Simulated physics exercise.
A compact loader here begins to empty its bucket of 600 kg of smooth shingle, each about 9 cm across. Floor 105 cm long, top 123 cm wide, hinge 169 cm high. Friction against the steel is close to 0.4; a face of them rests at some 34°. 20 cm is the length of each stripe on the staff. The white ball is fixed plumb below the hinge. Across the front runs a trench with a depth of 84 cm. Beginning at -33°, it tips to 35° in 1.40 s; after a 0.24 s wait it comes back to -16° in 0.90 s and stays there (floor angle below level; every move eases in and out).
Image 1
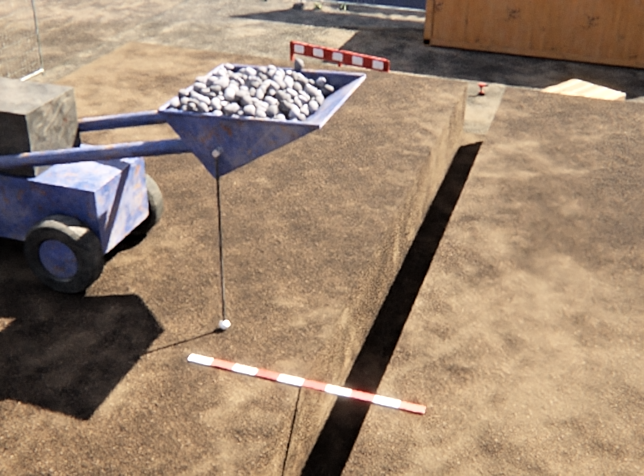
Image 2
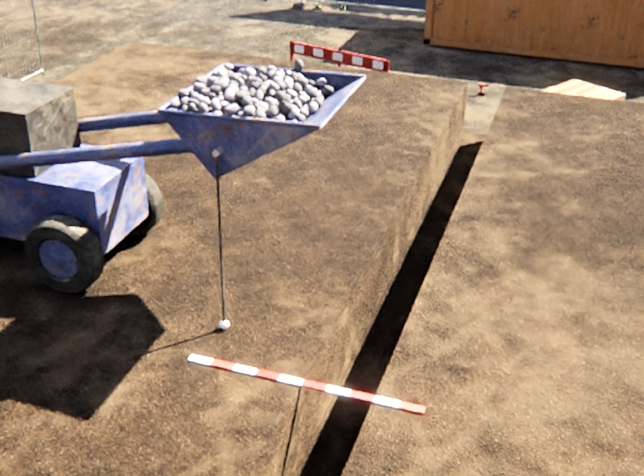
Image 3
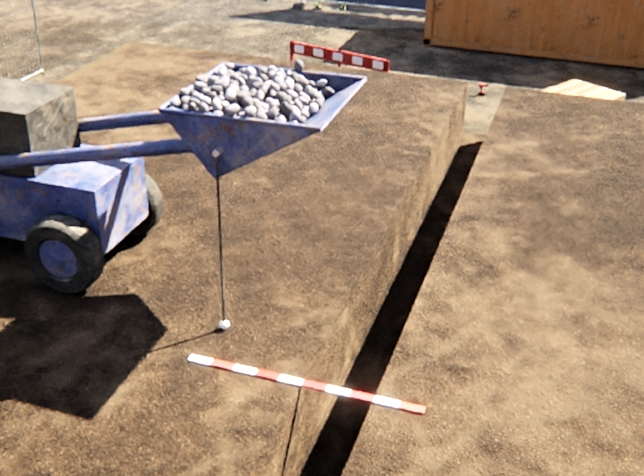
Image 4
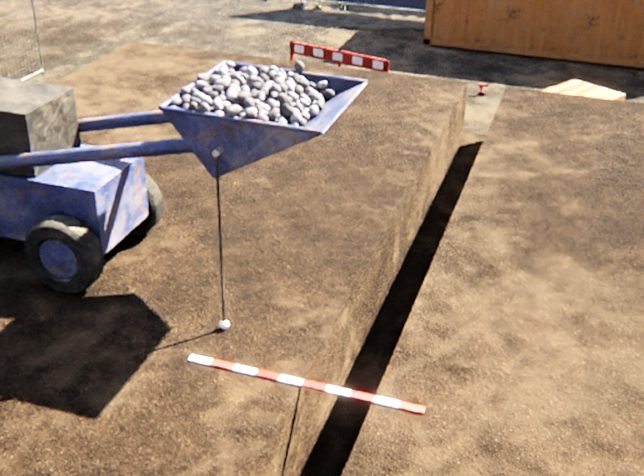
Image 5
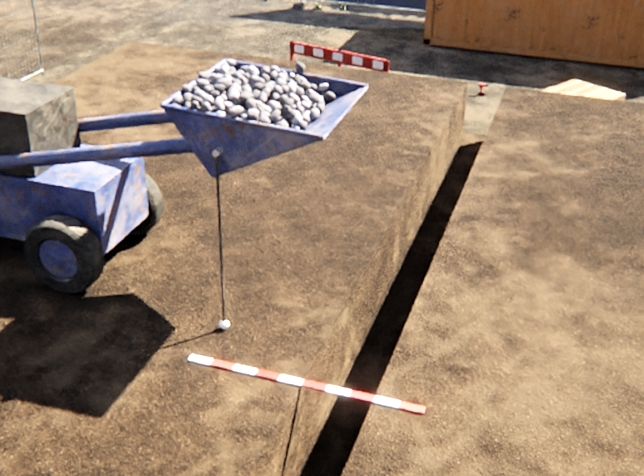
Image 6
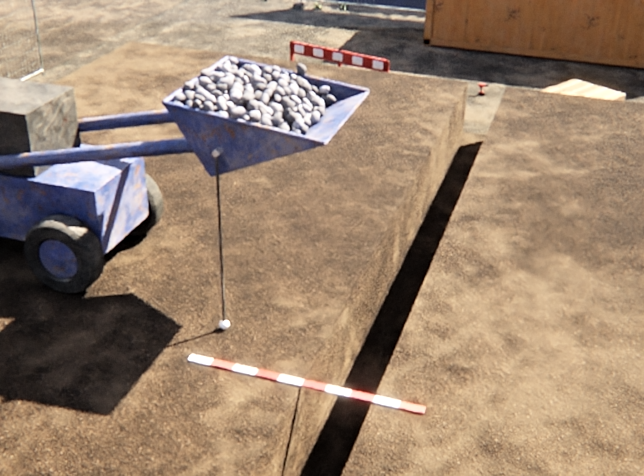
A blue loader's bucket of grey stones stays still, then tilts slightly down rightward.
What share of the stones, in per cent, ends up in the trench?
70 %.
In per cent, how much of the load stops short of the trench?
Something like 0 in a hundred.
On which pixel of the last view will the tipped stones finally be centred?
Around (386, 375).
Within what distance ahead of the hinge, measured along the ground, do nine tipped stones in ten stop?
About 240 cm ahead of the hinge.
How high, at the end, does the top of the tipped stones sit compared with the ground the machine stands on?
I'd put it at roughly 14 cm above the ground.
A little later the floor is at 24°; 99 % in the bucket, 1 % short of the trench; the foremost stones are at (331, 182).
Then the floor is at 35°; 55 % in the bucket, 19 % short of the trench, 26 % in the trench; the foremost stones are at (390, 334).
Later still the floor is at -16°; 0 % in the bucket, 1 % short of the trench, 70 % in the trench, 29 % past the trench; the foremost stones are at (604, 343).
In the end the floor is at -16°; 0 % in the bucket, 1 % short of the trench, 70 % in the trench, 29 % past the trench; the foremost stones are past the picture's edge.
